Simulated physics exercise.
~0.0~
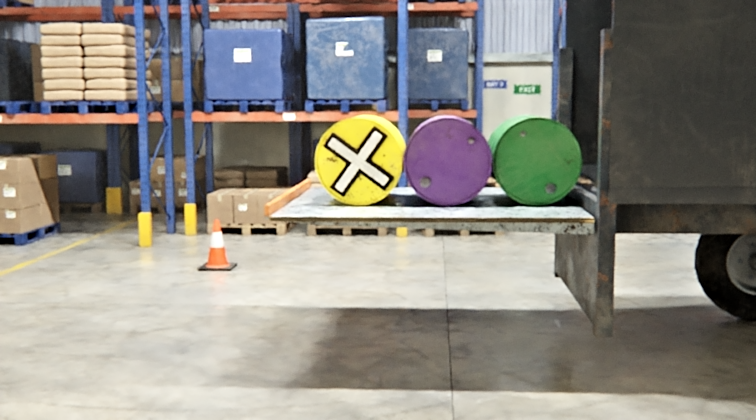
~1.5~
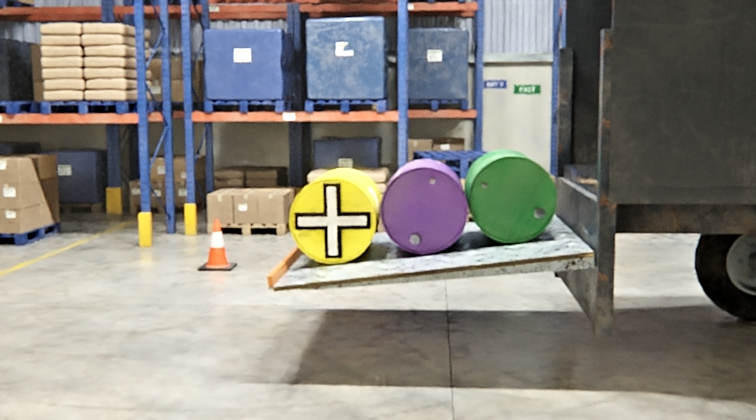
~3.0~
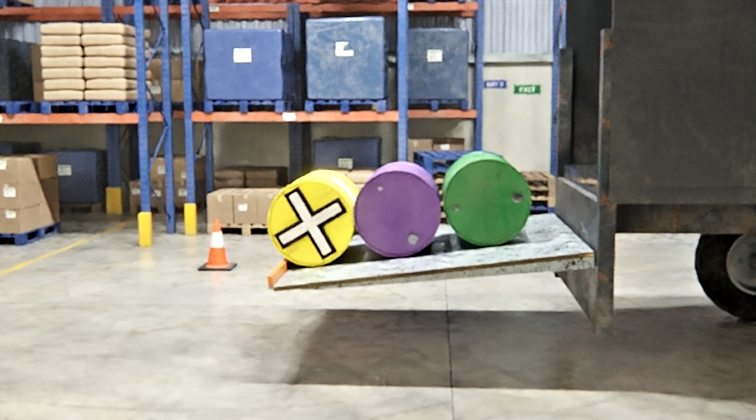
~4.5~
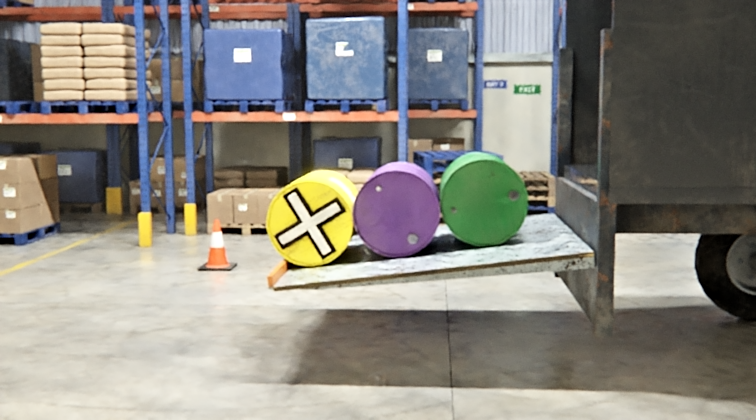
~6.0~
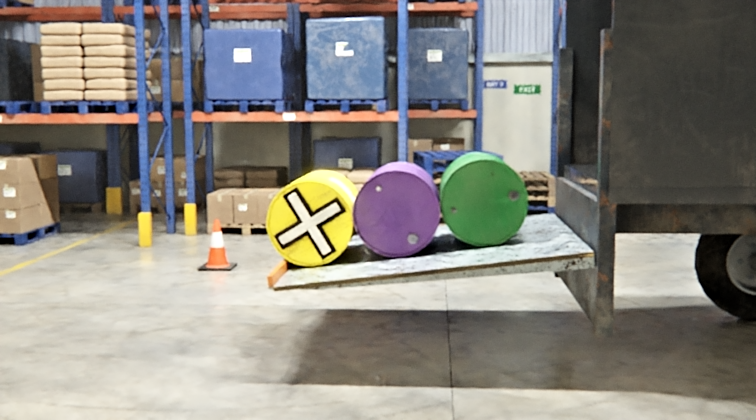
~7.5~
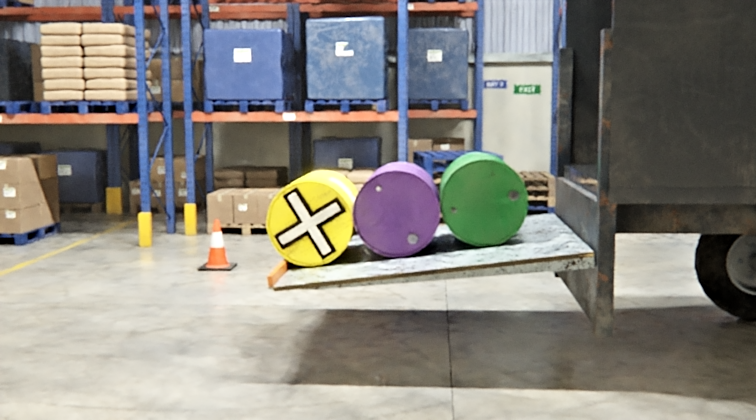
A dark lorry tail stands at the right of a warehouse, seen from the side, with a steel platform reaching left from it and blue racking, boxes and an orange cone behind. Three drums lie end-on in a row on the level platform, yellow with a white cross on the left, purple in the middle and green on the right. The platform lowers and tilts down to the left, and the drums roll a short way left, the cross turning. Yellow halts at the low edge, with purple and green close behind. All three stay on the sloping platform, at rest.
